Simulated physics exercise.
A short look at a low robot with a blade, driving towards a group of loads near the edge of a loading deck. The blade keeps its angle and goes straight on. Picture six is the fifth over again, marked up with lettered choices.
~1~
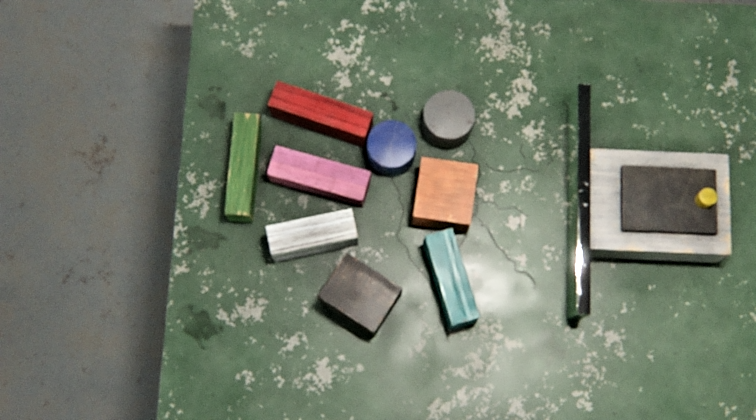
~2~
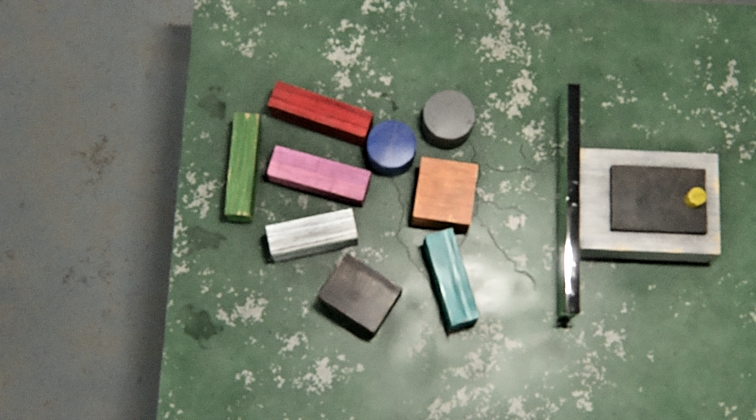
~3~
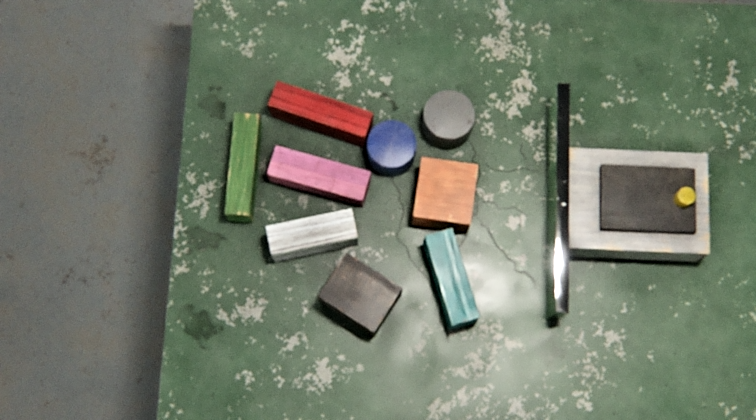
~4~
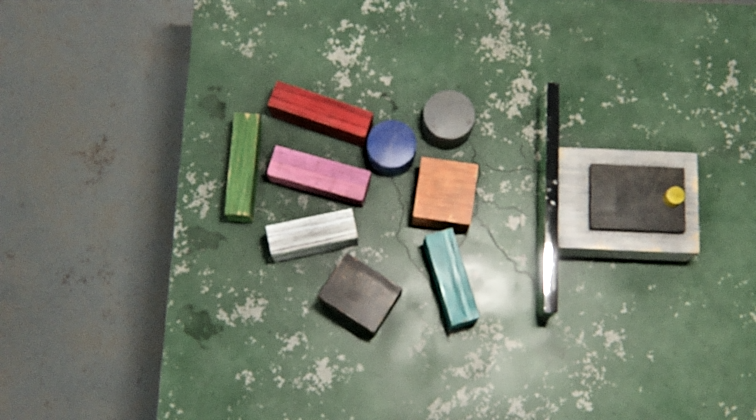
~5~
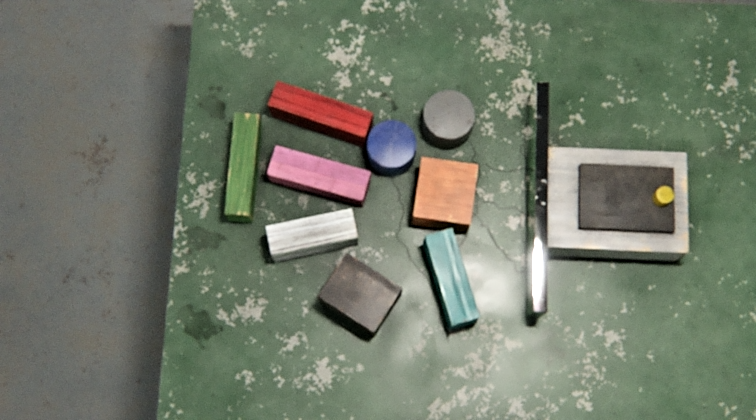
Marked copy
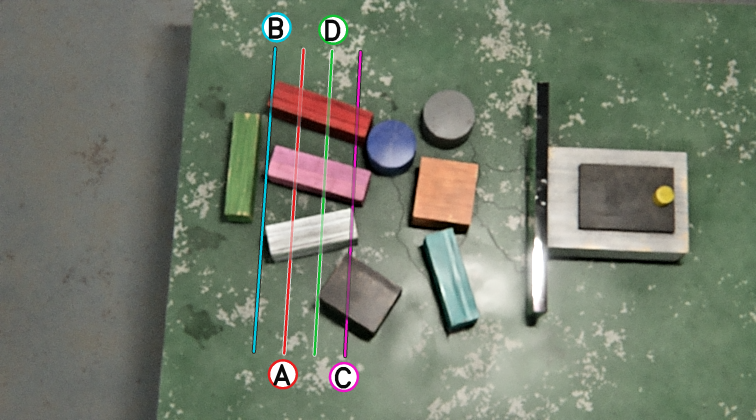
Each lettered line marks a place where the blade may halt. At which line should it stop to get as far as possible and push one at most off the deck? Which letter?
The farthest such stop is A.
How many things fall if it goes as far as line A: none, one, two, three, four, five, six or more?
In all, one.
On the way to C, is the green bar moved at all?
Yes.
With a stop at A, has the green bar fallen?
Yes.
On the marked copy, A at (294, 196); B at (265, 195); C at (353, 199); D at (324, 198).
Following A. Soon after the start, robot (530, 194); grey canister (421, 118); turquoise bar (426, 280).
Later, robot (438, 190); green bar (189, 165); pink stick (250, 177).
In the end, robot (373, 187); green bar over the edge; pink stick (189, 180); one fallen.
As for the rest, B drops two; C is within the limit but short; D is within the limit but short.
